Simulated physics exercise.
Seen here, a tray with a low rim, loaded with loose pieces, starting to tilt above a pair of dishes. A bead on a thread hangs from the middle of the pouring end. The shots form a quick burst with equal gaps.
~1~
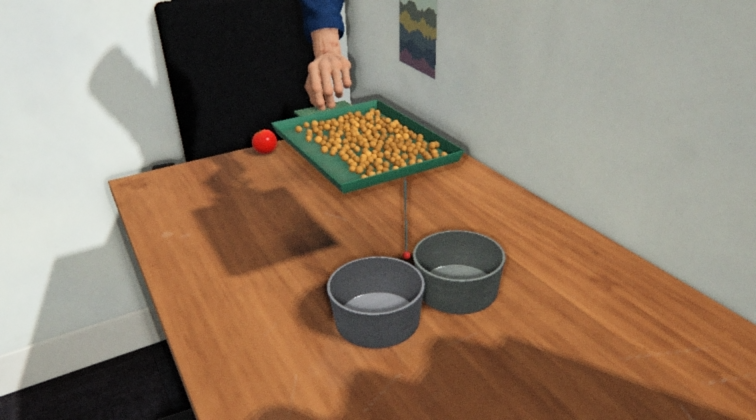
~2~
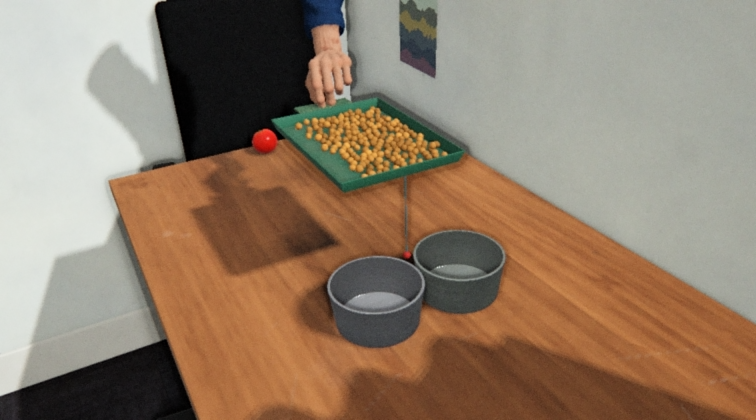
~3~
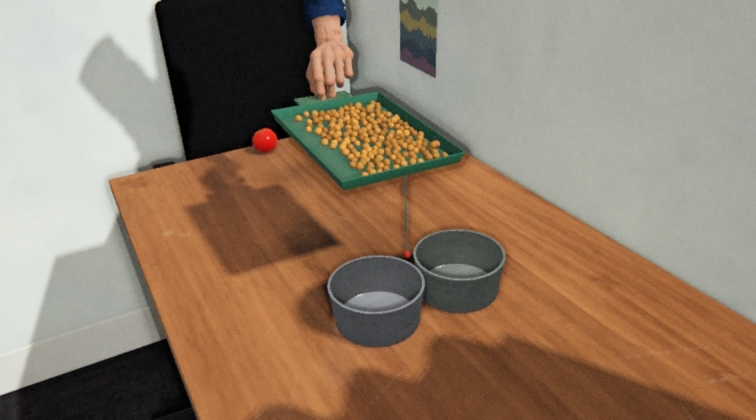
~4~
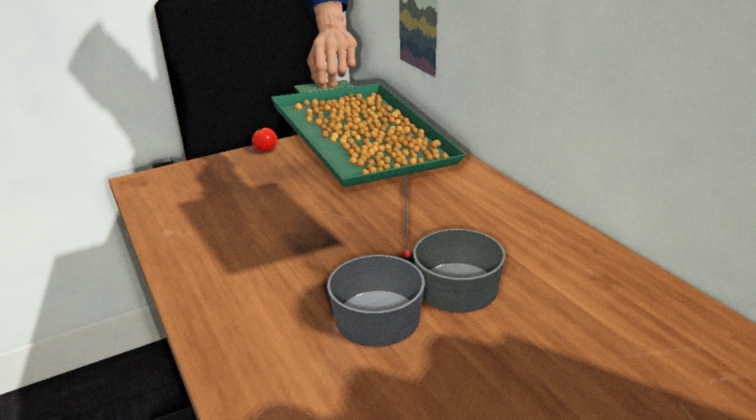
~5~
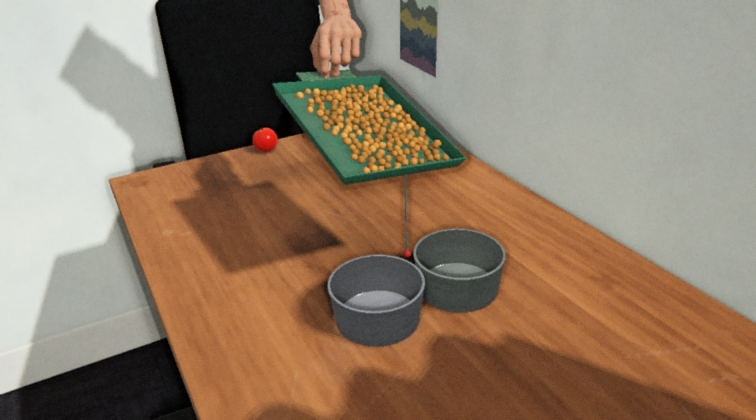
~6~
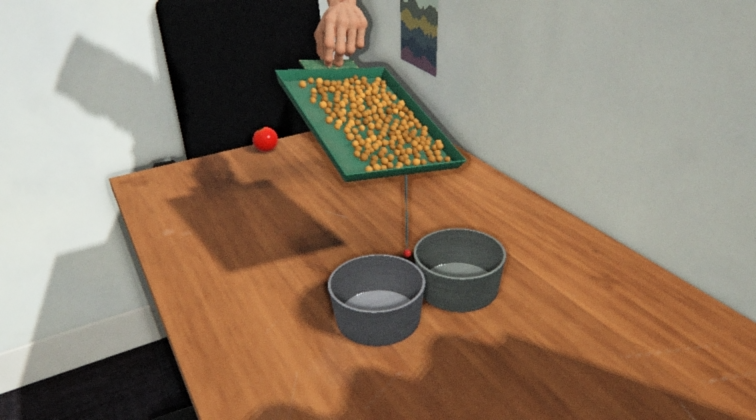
A green tray of roasted chickpeas slowly tilted toward its near right corner above two gray dishes on a wooden table, as a hand at the far end rose and the chickpeas stayed on it.
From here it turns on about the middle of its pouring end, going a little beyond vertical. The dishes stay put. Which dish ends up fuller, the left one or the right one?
The right one.
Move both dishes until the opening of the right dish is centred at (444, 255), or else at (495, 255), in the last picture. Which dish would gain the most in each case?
With the dishes at the first place it's the right-side dish, and at the second it's the right-side dish.
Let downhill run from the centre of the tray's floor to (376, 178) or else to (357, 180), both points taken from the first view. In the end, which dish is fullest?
In turn: The left dish; the dish on the left.
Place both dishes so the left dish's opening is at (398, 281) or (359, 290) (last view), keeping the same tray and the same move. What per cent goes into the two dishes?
90 and 90 in a hundred, in turn.
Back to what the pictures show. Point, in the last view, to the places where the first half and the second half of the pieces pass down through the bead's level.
First part (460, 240), rest (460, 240).
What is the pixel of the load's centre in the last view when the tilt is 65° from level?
The middle of the load sits near (422, 123).
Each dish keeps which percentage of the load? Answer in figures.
In the left dish you'd find about 0 % of the load, and in the right dish about 90 %.
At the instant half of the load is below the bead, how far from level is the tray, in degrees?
It has tipped about 105 degrees.
Soon, tray tipped steeply; nearly all on the tray; a stray few in the air.
A while on, tray tipped past a quarter turn; a small part on the tray; most in the right dish; a small part outside both; a small part in the air.
Towards the end, tray tipped past a quarter turn; a stray few in the left dish; nearly all in the right dish; a small part outside both.
Finally, tray tipped past a quarter turn; a stray few in the left dish; nearly all in the right dish; a small part outside both.
